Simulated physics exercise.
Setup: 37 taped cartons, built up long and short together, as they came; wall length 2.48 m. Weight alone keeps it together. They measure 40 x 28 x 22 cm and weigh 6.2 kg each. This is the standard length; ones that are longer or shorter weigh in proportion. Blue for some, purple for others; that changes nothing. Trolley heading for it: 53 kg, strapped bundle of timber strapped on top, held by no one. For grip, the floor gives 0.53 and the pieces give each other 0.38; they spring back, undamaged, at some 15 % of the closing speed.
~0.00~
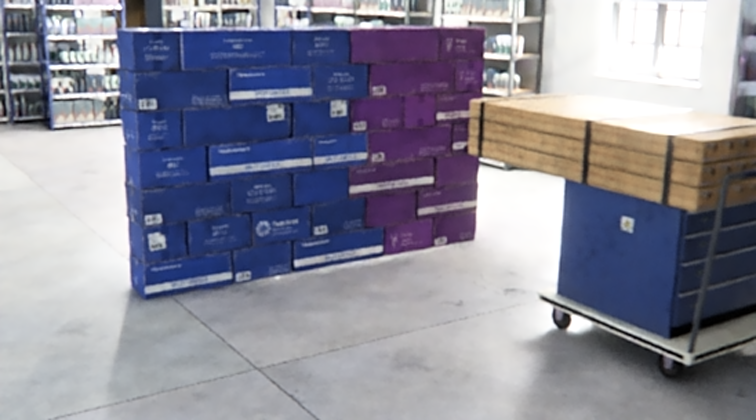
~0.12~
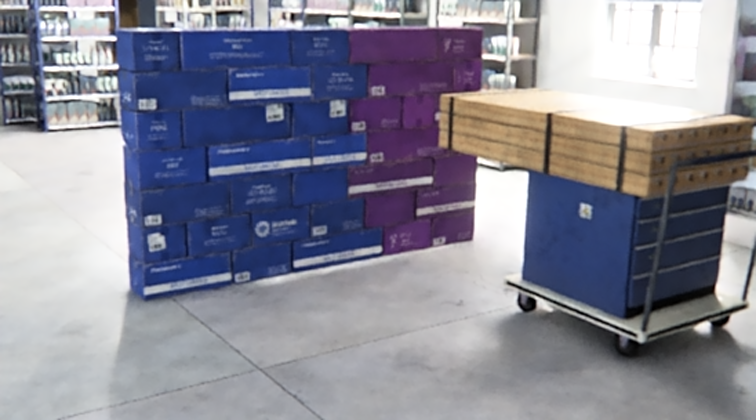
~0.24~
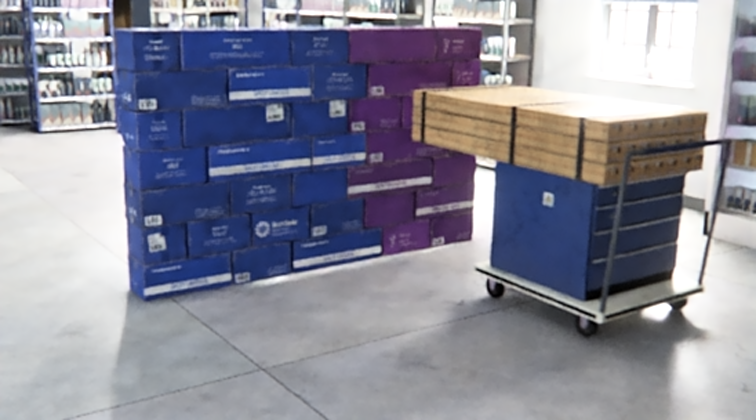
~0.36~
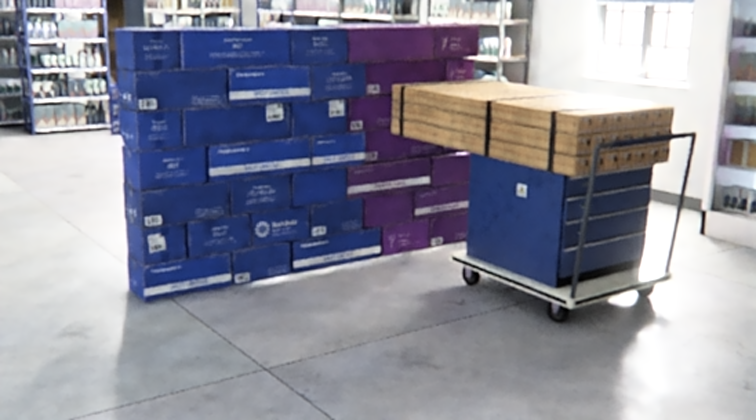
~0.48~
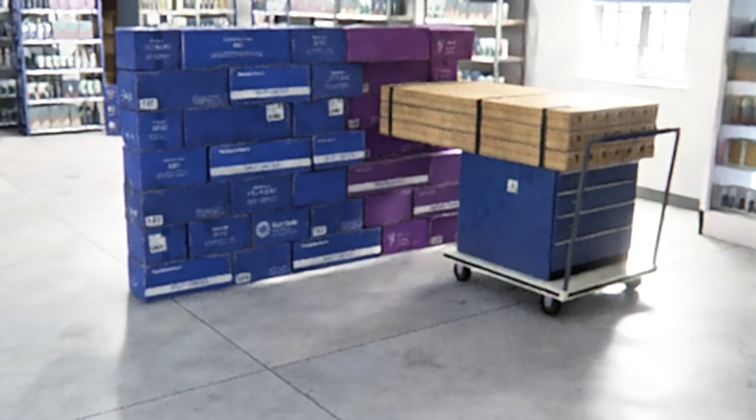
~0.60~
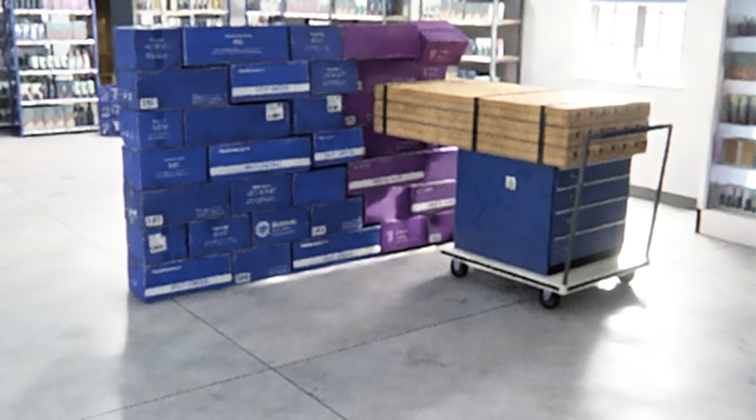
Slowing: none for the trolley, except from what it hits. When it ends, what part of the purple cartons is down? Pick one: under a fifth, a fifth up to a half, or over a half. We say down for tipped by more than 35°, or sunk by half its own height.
Over a half.
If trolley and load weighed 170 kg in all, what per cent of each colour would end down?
Down at the end: Blue 0 per cent, purple 50 per cent.
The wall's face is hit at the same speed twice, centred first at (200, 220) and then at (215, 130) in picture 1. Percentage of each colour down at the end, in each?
For blue it's 0 then 70 per cent, for purple 0 then 10 per cent.
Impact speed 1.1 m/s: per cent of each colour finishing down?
Down at the end: Blue 0 per cent, purple 0 per cent.
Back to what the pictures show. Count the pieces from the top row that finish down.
That comes to 3 in all.
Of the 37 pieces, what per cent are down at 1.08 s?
By then, 10 per cent.
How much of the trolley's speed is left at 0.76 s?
The trolley is doing roughly 0.3 m/s at that moment.
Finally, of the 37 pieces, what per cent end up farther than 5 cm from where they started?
The share is 40 per cent.
After 0.76 s, load 30 cm past the wall's line, still rolling; 1 of the 15 purple cartons down (1 of 37 in all colours); top purple carton on its side; top blue carton leaning 10°.
After 1.08 s, load 41 cm past the wall's line, still rolling; 3 of the 15 purple cartons down (3 of 37 in all colours); top purple carton on its side; top blue carton leaning 28°.
After 1.34 s, load 48 cm past the wall's line, still rolling; 9 of the 15 purple cartons down (11 of 37 in all colours); top purple carton on its side; top blue carton leaning 61°, 41 cm lower.
After 1.56 s, load 54 cm past the wall's line, still rolling; 9 of the 15 purple cartons down (11 of 37 in all colours); top purple carton on its side; top blue carton on its side.
At rest (2.3 s), load 61 cm past the wall's line, stopped; 9 of the 15 purple cartons down (11 of 37 in all colours); top purple carton on its side; top blue carton on its side. That is 60 per cent. As the last picture would show them, middles, top purple carton near (402, 57), top blue carton near (163, 213).
